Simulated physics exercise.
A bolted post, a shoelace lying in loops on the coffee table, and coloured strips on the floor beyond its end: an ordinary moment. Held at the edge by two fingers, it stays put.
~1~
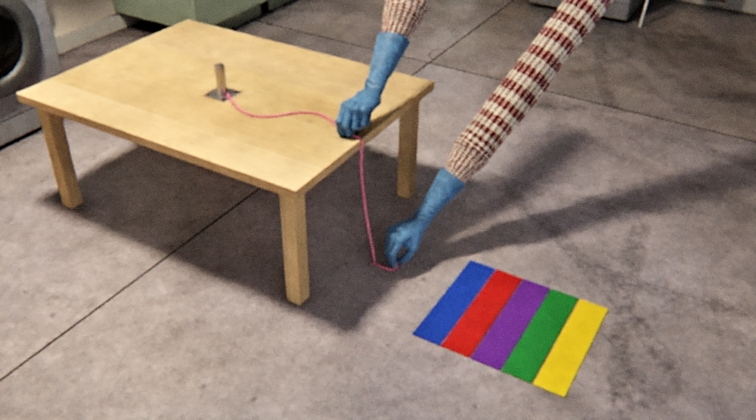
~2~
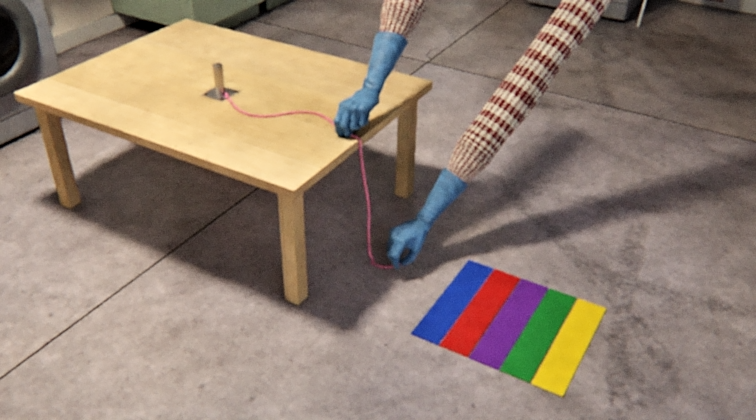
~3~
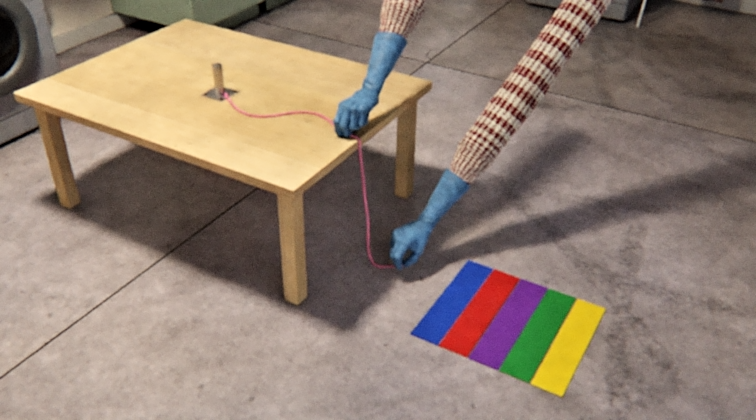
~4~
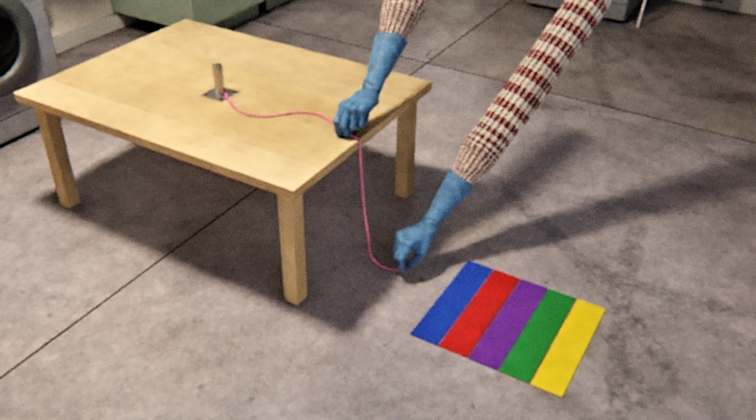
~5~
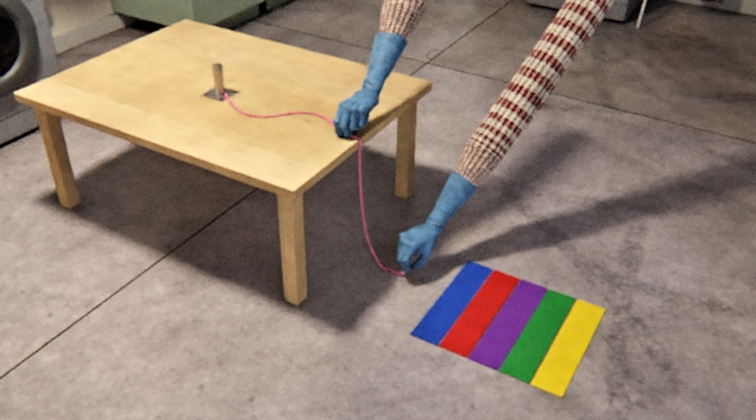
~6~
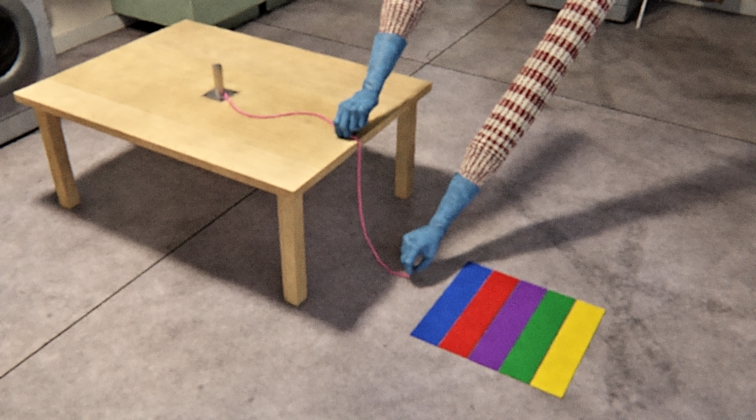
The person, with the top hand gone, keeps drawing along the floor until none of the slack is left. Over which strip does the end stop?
Over the purple strip.
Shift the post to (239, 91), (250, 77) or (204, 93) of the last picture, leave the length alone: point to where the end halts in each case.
Around (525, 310), (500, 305) and (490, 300).
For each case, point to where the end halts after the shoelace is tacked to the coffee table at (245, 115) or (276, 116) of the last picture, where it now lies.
Try one gives (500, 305); try two gives (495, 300).
Soon after, end near (451, 285); over blue.
After that, end near (489, 299); over red.
At the stop, end near (512, 308); over purple. The purple one.
